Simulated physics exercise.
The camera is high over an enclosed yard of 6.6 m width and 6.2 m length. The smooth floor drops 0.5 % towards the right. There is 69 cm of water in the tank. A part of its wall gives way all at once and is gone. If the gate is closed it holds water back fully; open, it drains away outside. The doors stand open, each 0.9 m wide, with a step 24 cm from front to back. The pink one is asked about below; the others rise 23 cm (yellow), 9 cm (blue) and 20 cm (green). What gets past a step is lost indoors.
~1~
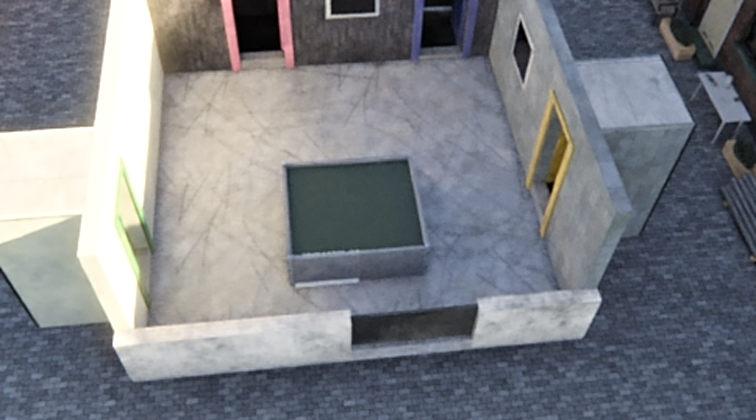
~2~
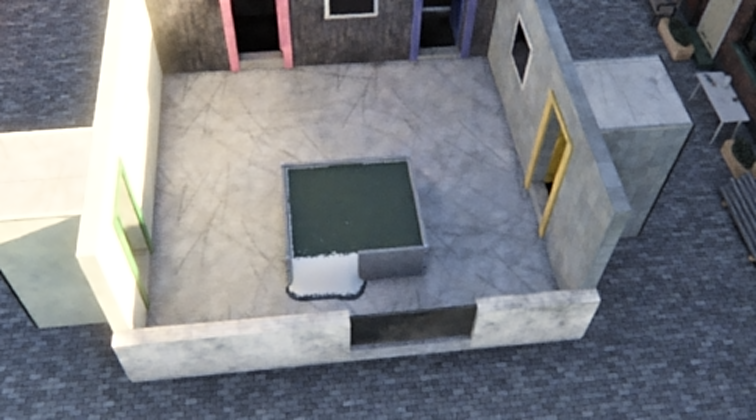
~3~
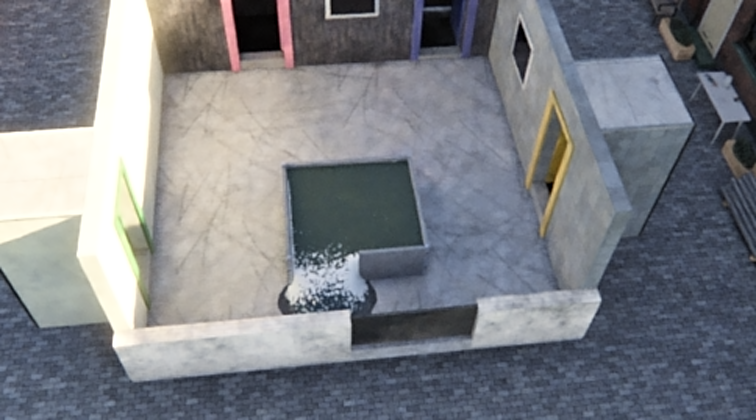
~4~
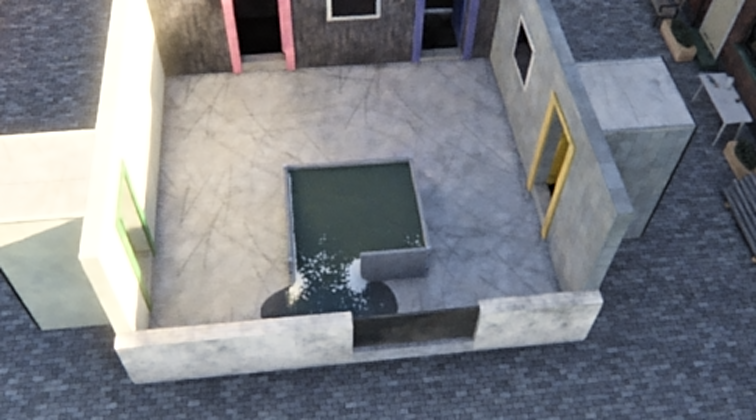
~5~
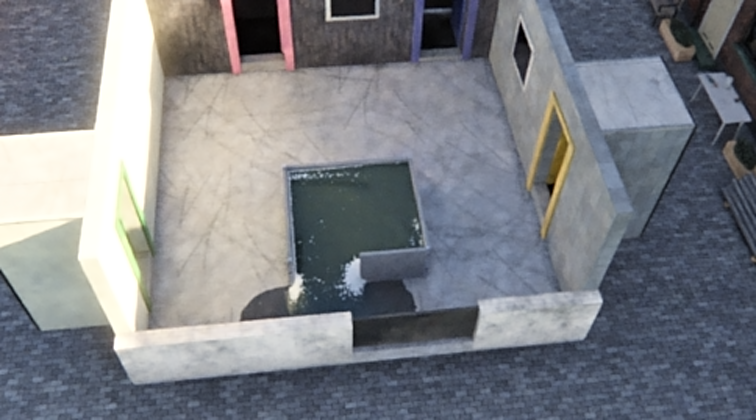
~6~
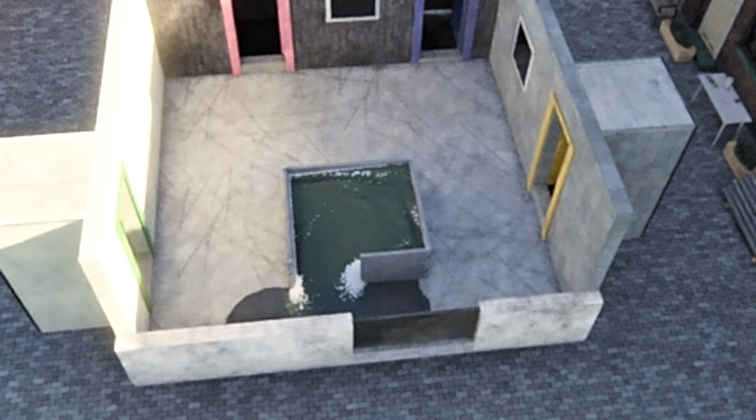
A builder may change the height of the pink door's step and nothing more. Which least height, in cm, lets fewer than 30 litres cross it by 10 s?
About 6.5 cm.
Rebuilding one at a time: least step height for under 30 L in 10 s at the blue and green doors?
Roughly 8.0 cm at blue and 15 cm at green.
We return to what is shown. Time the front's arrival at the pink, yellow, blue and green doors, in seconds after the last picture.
Arrival: Pink 3.4 s, yellow 1.6 s, blue 4.0 s, green 0.9 s.
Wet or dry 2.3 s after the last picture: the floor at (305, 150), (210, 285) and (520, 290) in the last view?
In turn: Dry, wet, under water.
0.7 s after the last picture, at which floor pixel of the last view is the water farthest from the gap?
Near (542, 321).
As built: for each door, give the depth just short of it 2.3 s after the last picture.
Depths in cm: Pink 0, yellow 12, blue 0, green 21.
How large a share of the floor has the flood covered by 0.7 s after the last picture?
Some 15 per cent of it.
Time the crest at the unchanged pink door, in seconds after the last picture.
At about 4.0 s.
Then, 0.7 s after the last picture water covers 15 % of the floor, deepest (52 cm) near (325, 332); it has not reached the pink door.
Then, 2.3 s after the last picture water covers 40 % of the floor, deepest (32 cm) near (325, 332); it has not reached the pink door.
Then, 9.3 s after the last picture water covers 100 % of the floor, deepest (14 cm) near (506, 130); 7 cm at the pink door, 0 litres in over its 22 cm step.
At the pink door as built, the water peaked near 12 cm, 4.1 s after the last picture.
With a step of 6 cm, 39 litres would have come in within the 10 s; with 8 cm, 15 litres. So under 30 litres takes about 6.5 cm.
